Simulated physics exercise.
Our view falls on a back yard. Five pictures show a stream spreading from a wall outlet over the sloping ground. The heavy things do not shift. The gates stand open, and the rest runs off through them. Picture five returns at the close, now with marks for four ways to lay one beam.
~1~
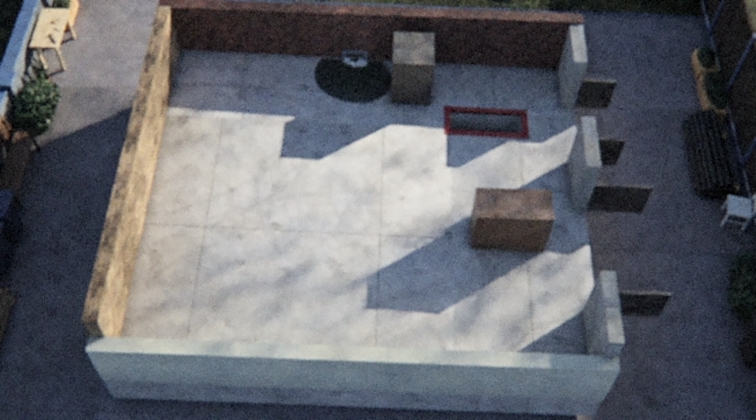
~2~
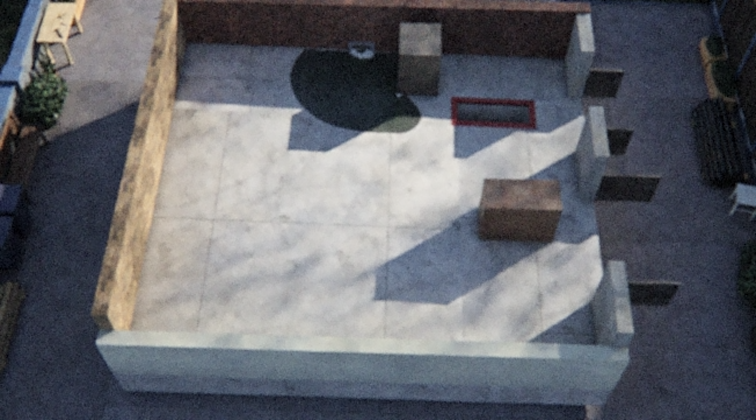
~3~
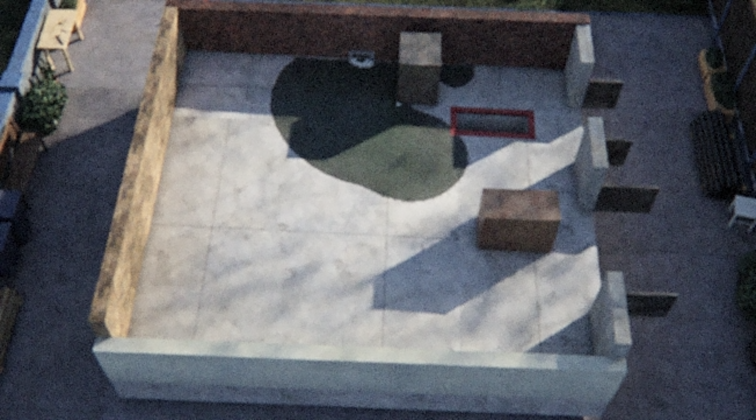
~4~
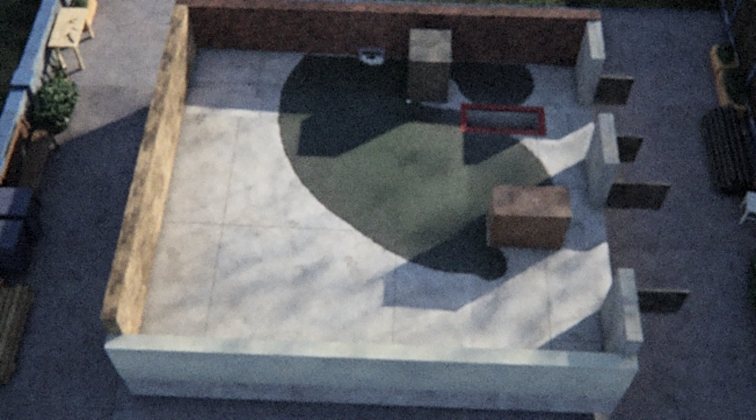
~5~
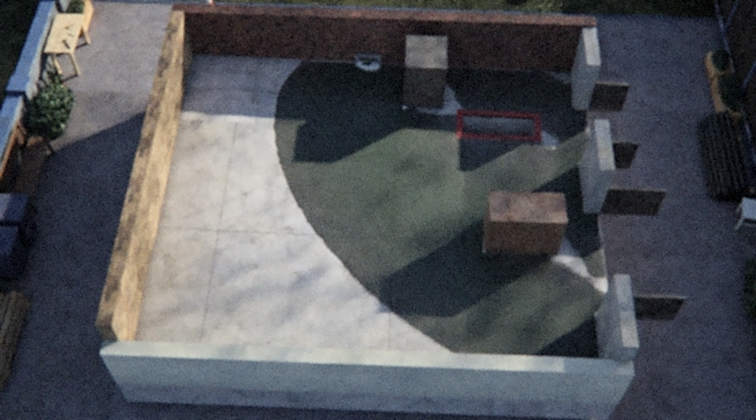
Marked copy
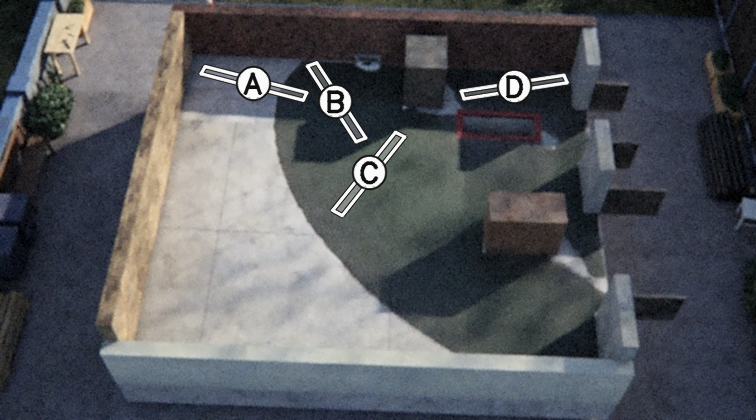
Dark water spreads from the back wall across the pale yard, surrounding a red-edged drain pit.
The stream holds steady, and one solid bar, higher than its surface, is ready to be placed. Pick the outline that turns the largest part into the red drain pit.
C.
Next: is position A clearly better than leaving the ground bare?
No, it changes little.
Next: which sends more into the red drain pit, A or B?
The answer is B.
On the marked copy, A from (203, 70) to (304, 96); B from (312, 64) to (360, 139); C from (337, 213) to (400, 134); D from (462, 94) to (565, 78).
For position A, about 4 % of the stream runs into the red drain pit, about 95 % out by the gates.
For position B, about 9 % of the stream runs into the red drain pit, about 91 % out by the gates.
For position C, about 18 % of the stream runs into the red drain pit, about 82 % out by the gates.
For position D, about 3 % of the stream runs into the red drain pit, about 97 % out by the gates.
